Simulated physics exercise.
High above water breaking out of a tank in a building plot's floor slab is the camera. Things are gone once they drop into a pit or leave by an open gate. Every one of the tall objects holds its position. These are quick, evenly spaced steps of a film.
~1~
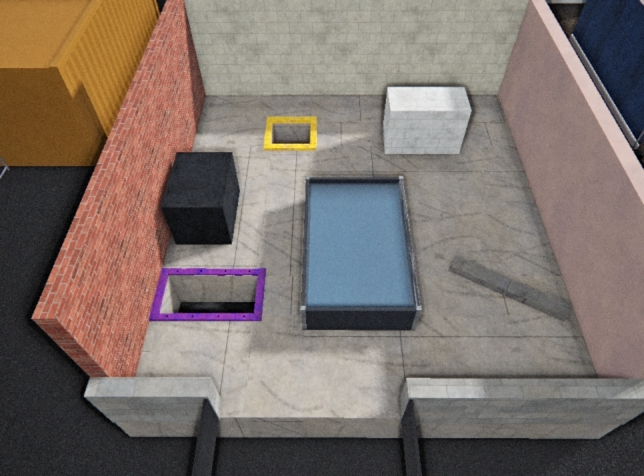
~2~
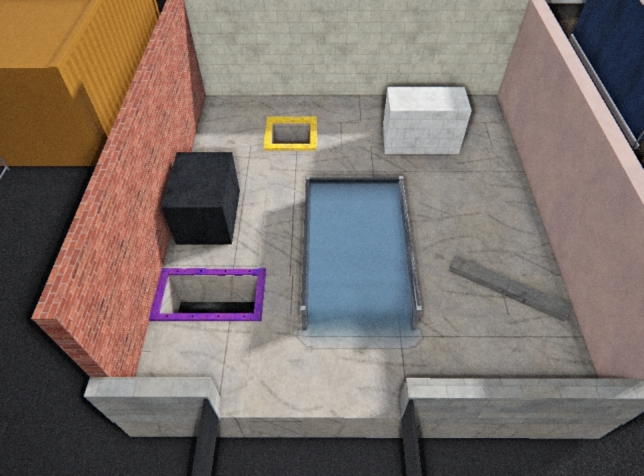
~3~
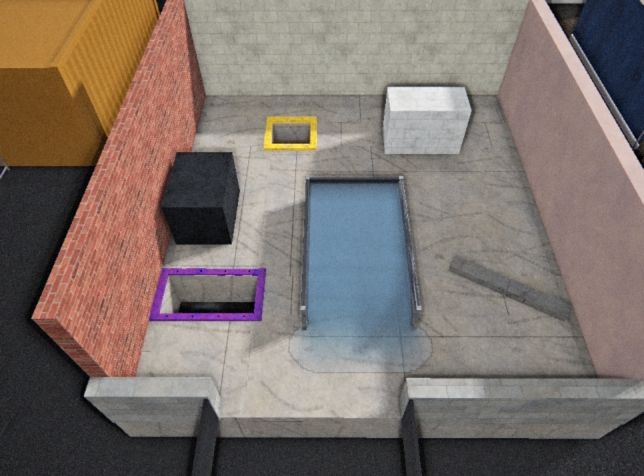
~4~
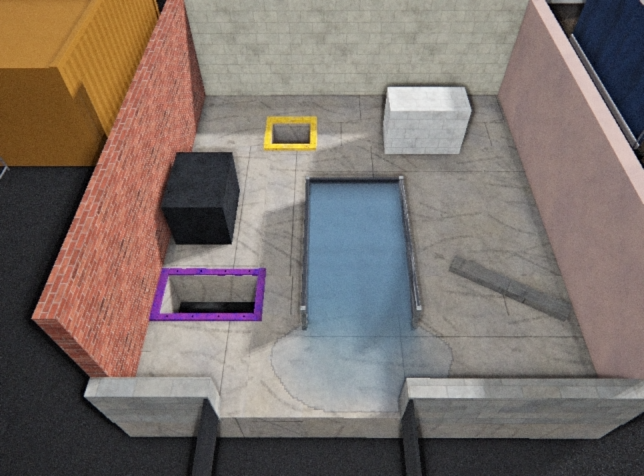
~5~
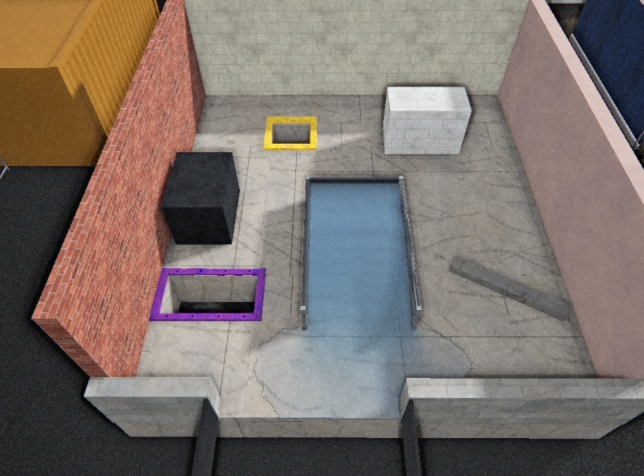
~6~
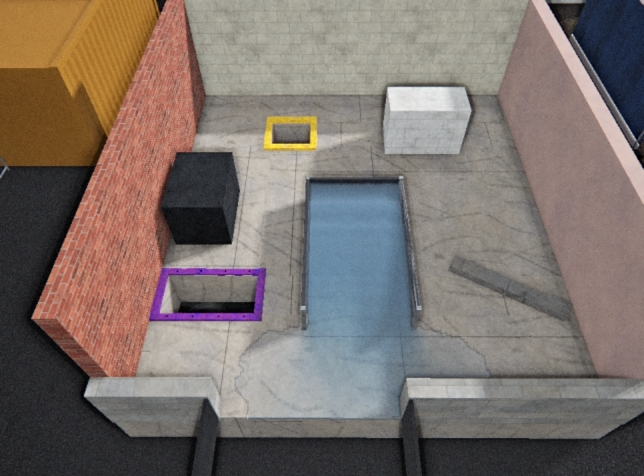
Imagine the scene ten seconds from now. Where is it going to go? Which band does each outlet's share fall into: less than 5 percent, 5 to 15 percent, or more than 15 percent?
Shares: The gate, more than 15 percent; the yellow pit, less than 5 percent; the purple pit, less than 5 percent.
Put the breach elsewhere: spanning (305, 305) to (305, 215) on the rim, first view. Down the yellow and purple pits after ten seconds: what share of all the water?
Result - yellow: 0 %; purple: 45 %.
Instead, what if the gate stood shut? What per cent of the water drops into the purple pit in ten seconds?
That comes to 25 in a hundred for purple.
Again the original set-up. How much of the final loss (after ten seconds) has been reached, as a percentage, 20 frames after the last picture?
Working it through, I arrive at 70 per cent.
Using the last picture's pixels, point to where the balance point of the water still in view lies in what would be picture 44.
Centre of the water: Near (425, 311).
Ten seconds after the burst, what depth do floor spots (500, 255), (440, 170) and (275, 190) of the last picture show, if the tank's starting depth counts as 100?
The three come to some 4, 4 and 0 per cent respectively.
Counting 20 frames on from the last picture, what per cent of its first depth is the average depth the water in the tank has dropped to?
24 per cent or thereabouts.
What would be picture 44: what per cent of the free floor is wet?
I'd estimate some 20 per cent.
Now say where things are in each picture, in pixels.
Still water in the open tank at (357, 240), in the first picture.
Water pours out at (359, 321) and has run to (415, 338), in the second picture.
Water pours out at (359, 322) and has run to (425, 350), in the third picture.
The front is at (441, 374), out from the gap at (359, 323), in the fourth picture.
Water pours out at (359, 323) and has run to a hidden place, in the fifth picture.
The front is at a hidden place, out from the gap at (359, 323), in the sixth picture.
A moment on, water covers 10 % of the floor; the gate 14 %, the yellow pit 0 %, the purple pit 0 %.
Next, water covers 15 % of the floor; the gate 30 %, the yellow pit 0 %, the purple pit 0 %.
Then, water covers 20 % of the floor; the gate 49 %, the yellow pit 0 %, the purple pit 0 %.
Later, water covers 20 % of the floor; the gate 64 %, the yellow pit 0 %, the purple pit 0 %.
In the end, water covers 35 % of the floor; the gate 72 %, the yellow pit 0 %, the purple pit 0 %.
